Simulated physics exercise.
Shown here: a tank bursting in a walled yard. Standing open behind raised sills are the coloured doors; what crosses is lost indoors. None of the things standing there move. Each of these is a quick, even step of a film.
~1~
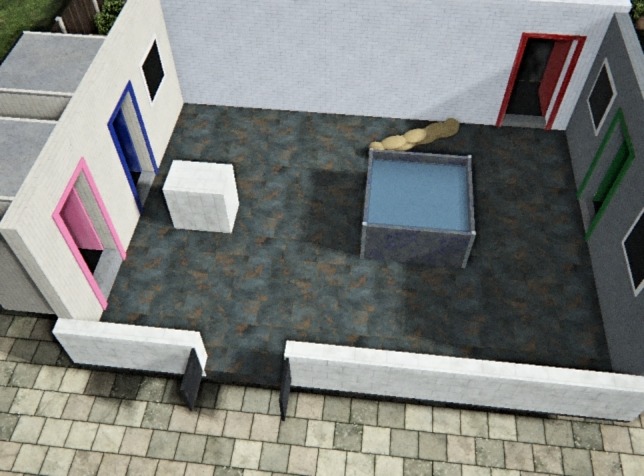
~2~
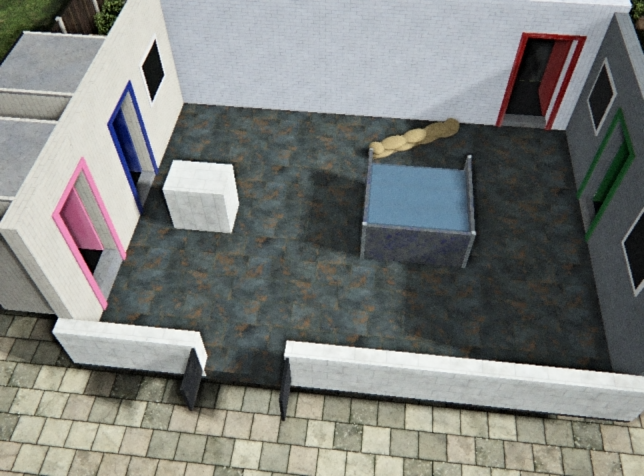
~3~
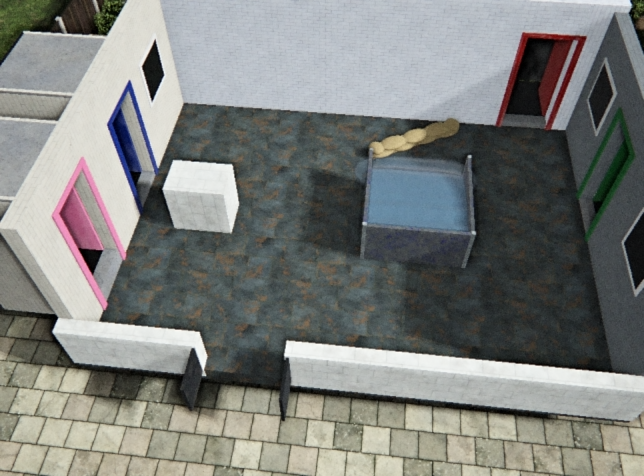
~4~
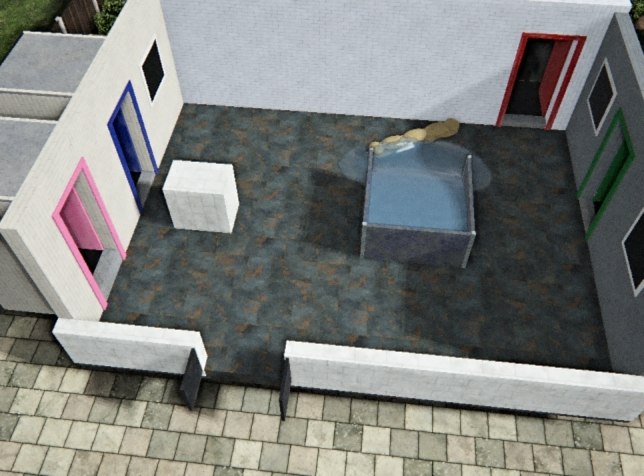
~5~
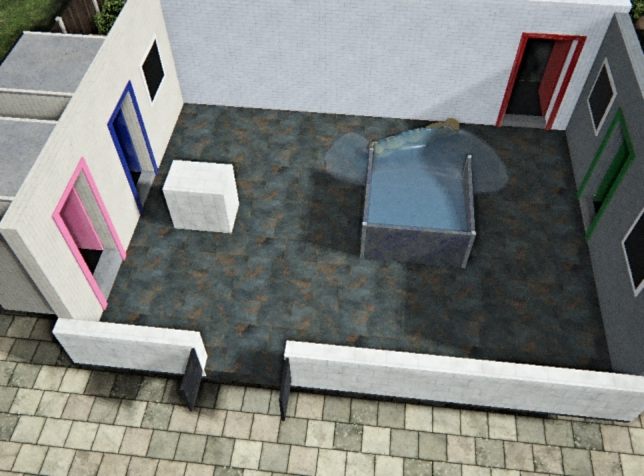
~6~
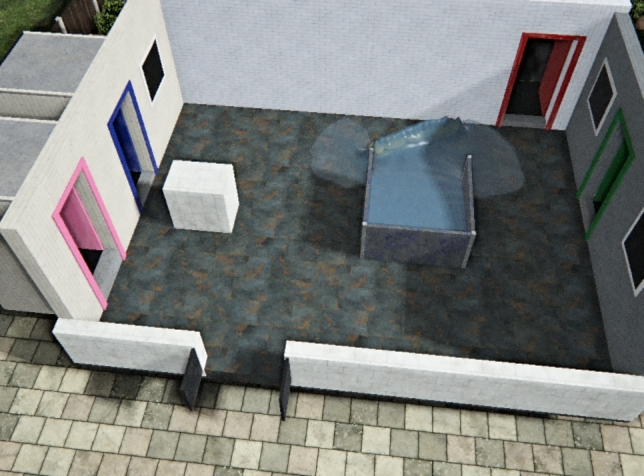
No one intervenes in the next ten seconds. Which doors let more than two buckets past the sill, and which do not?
Here is the split: The blue door keeps it to two or fewer; the red door lets more through; the green door lets more through; the pink door keeps it to two or fewer.
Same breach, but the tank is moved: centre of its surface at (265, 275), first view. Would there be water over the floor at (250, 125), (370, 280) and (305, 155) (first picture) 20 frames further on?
Check in sequence: Soaked through, still parched, soaked through.
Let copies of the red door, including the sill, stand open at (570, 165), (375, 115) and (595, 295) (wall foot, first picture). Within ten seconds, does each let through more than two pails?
Well, the first is above the limit, the next is above the limit, and the last is below the limit.
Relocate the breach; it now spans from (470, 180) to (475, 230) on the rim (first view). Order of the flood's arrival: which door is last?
The blue one.
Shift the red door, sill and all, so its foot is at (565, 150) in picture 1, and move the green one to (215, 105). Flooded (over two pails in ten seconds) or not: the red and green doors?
Short version: The red one tops the limit and the green one tops the limit.
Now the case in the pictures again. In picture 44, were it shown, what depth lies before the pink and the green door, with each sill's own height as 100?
Some 10 percent and then some 160 percent.
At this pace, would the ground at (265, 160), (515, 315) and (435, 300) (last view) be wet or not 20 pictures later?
In turn, the points end up soaked, soaked and high and dry.
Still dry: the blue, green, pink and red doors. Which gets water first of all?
The one in red is the one.
A moment on, water covers 20 % of the floor; the blue door not reached, the red door under two buckets in, the green door not reached, the pink door not reached.
Next, water covers 30 % of the floor; the blue door not reached, the red door over two buckets in, the green door wet at the sill, nothing in, the pink door not reached.
Then, water covers 55 % of the floor; the blue door wet at the sill, nothing in, the red door far over two buckets in, the green door under two buckets in, the pink door not reached.
Later, water covers 75 % of the floor; the blue door wet at the sill, nothing in, the red door far over two buckets in, the green door over two buckets in, the pink door wet at the sill, nothing in.
In the end, water covers 95 % of the floor; the blue door wet at the sill, nothing in, the red door far over two buckets in, the green door over two buckets in, the pink door wet at the sill, nothing in.
